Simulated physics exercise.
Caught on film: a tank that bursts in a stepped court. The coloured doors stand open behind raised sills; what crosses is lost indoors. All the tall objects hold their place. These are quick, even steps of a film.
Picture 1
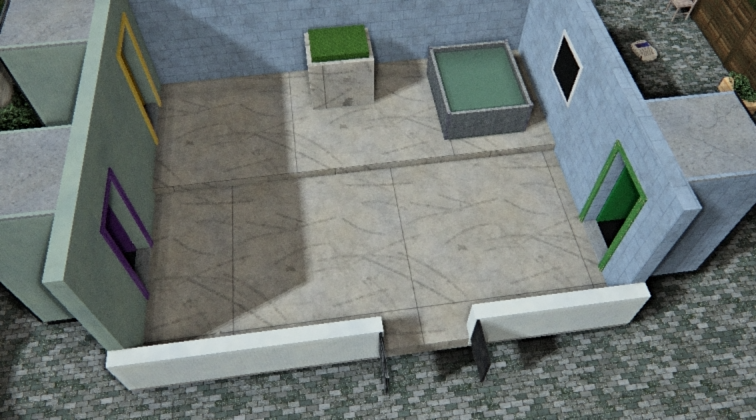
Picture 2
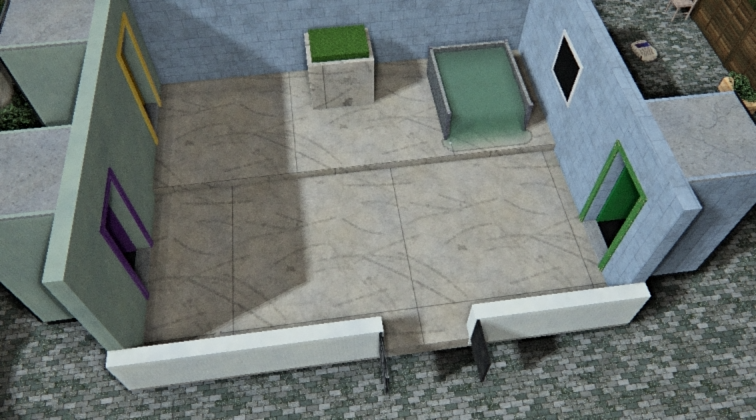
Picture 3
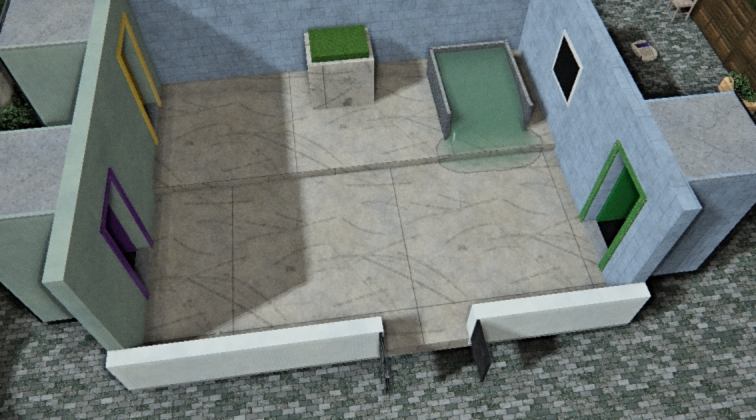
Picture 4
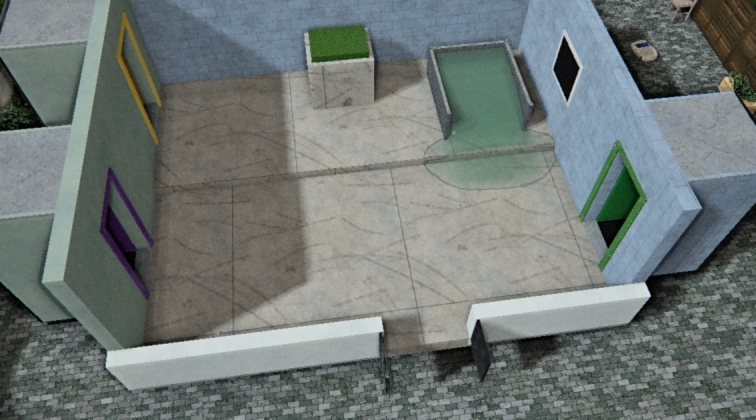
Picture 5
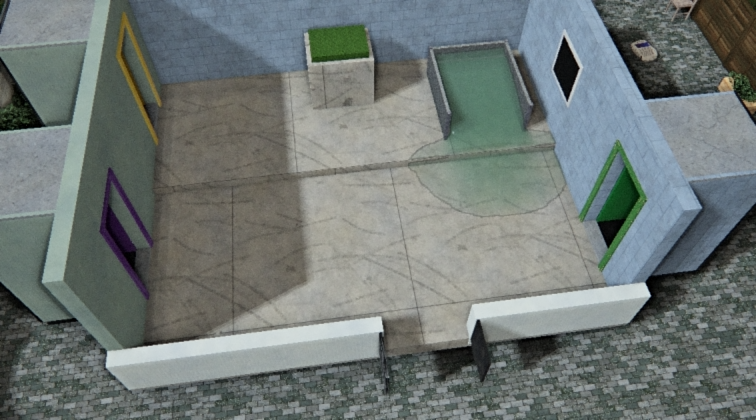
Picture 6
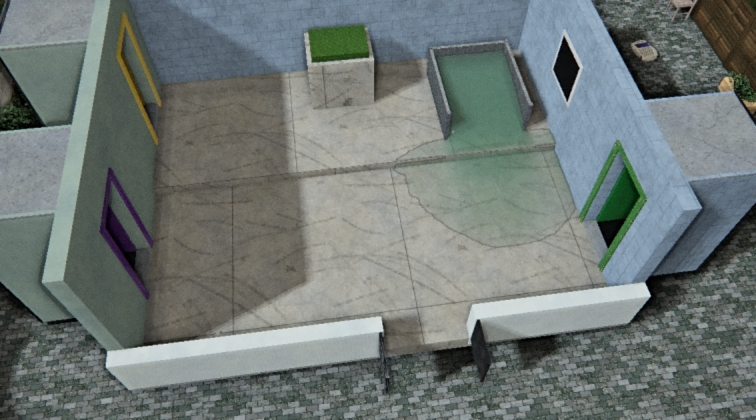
In a stepped court with coloured doorways, a grey tank of green water stands whole near the back right, beside a grass-topped block. Its front side gives way and water pours out across the upper floor, then runs over the step and spreads in a widening, thinning pool on the lower floor.
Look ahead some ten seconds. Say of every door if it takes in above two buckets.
In the end: The green door lets in a lot; the yellow door admits no more than that; the purple door lets in a lot.
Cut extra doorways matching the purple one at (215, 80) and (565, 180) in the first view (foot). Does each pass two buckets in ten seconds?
In turn: Takes less, passes that mark.
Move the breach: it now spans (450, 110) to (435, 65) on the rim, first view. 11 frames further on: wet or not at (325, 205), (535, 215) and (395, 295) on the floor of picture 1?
As listed: Flooded, clear, no water.
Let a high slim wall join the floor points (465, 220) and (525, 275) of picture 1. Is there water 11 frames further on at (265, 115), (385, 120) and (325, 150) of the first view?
As listed: Dry, clear, no water.
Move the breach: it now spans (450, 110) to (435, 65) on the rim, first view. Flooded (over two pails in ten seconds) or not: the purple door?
In short: The purple door is over.
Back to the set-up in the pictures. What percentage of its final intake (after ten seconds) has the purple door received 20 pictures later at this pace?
Some 0 per cent.
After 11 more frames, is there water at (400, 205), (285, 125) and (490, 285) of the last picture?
In turn: Wet, clear, flooded.
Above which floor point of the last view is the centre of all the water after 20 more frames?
Close to (486, 232).
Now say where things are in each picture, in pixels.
In the first frame, the tank at (478, 79) is whole and still.
In the second frame, the front is at (527, 137), out from the gap at (486, 127).
In the third frame, the front is at (538, 141), out from the gap at (486, 128).
In the fourth frame, the front is at (547, 167), out from the gap at (485, 128).
In the fifth frame, water pours out at (485, 128) and has run to (538, 205).
In the sixth frame, the front is at (536, 237), out from the gap at (485, 128).
A moment on, water covers 25 % of the floor; the green door wet at the sill, nothing in, the yellow door not reached, the purple door not reached.
Next, water covers 35 % of the floor; the green door under two buckets in, the yellow door not reached, the purple door not reached.
Then, water covers 35 % of the floor; the green door over two buckets in, the yellow door not reached, the purple door not reached.
Later, water covers 60 % of the floor; the green door far over two buckets in, the yellow door not reached, the purple door under two buckets in.
In the end, water covers 60 % of the floor; the green door far over two buckets in, the yellow door not reached, the purple door over two buckets in.
